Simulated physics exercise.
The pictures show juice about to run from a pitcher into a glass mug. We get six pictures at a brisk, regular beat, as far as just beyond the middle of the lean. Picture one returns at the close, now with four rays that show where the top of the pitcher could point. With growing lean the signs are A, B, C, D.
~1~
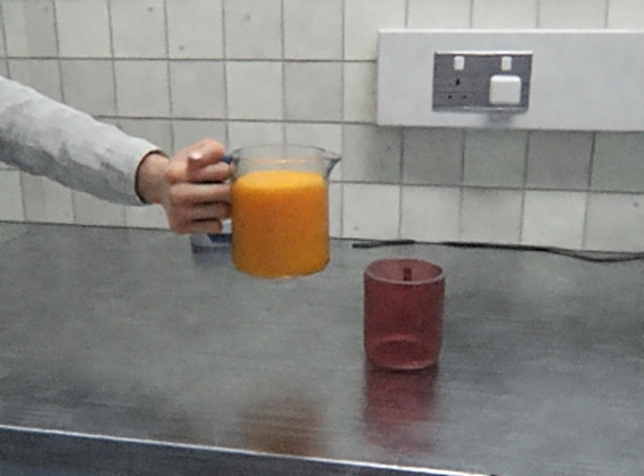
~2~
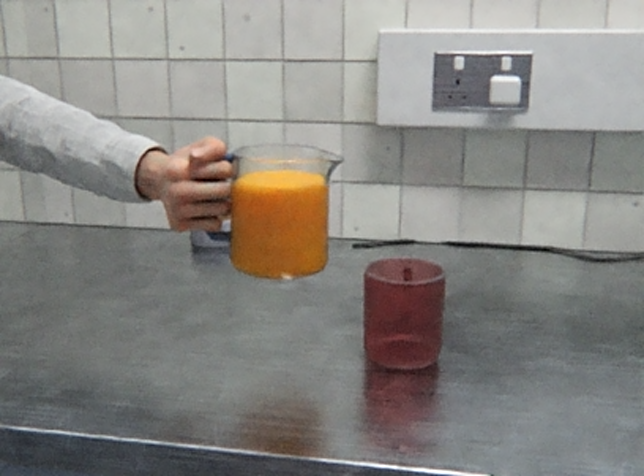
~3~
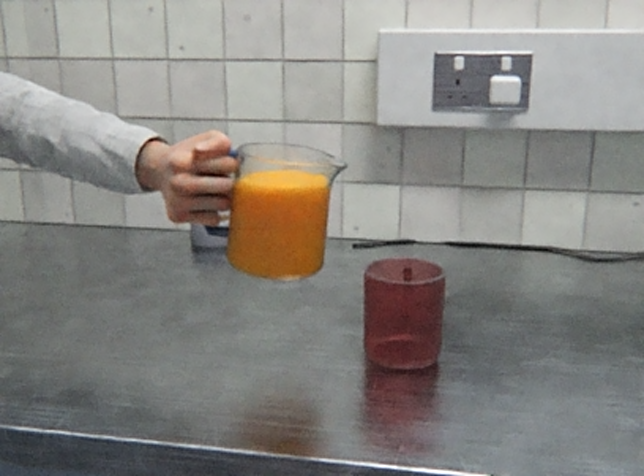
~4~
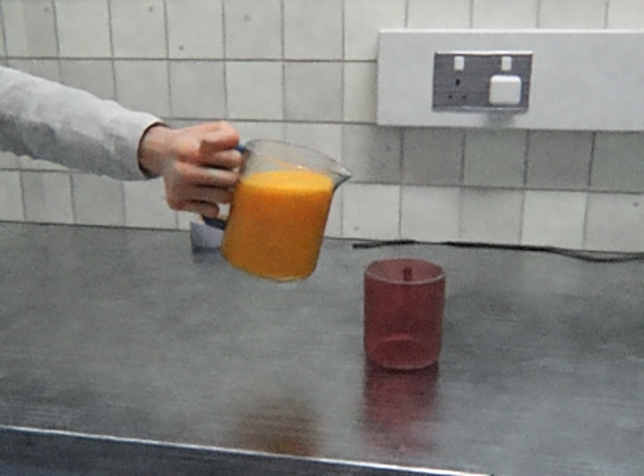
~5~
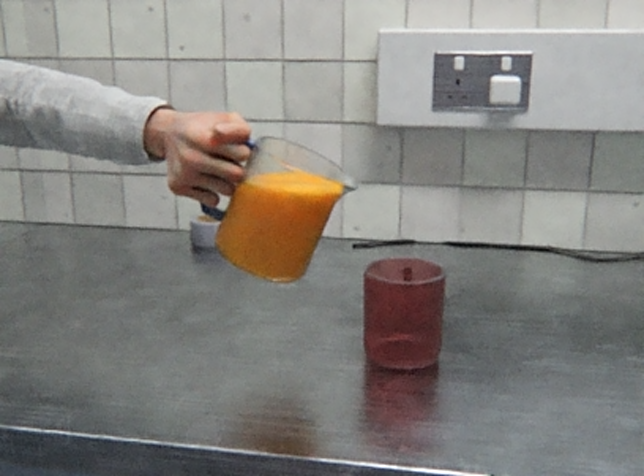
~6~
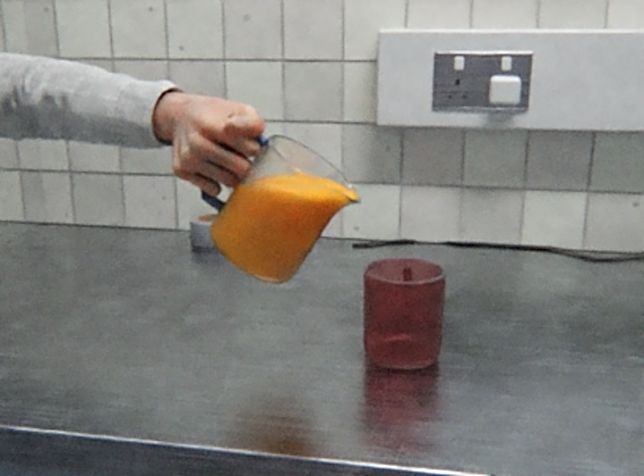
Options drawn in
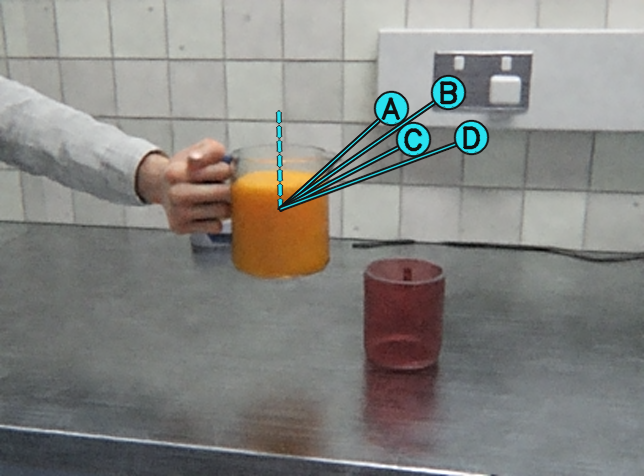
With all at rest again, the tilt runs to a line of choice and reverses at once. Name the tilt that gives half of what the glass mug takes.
C works best here.
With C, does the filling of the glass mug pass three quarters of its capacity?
No.
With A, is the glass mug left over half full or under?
Under half.
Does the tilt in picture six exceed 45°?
No.
In cyan, A at (379, 119); B at (434, 102); C at (398, 147); D at (456, 144).
Choosing A, the glass mug ends with about 21 % of what it can hold.
Choosing B, the glass mug ends with about 33 % of what it can hold.
Choosing C, the glass mug ends with about 48 % of what it can hold.
Choosing D, the glass mug ends with about 66 % of what it can hold.
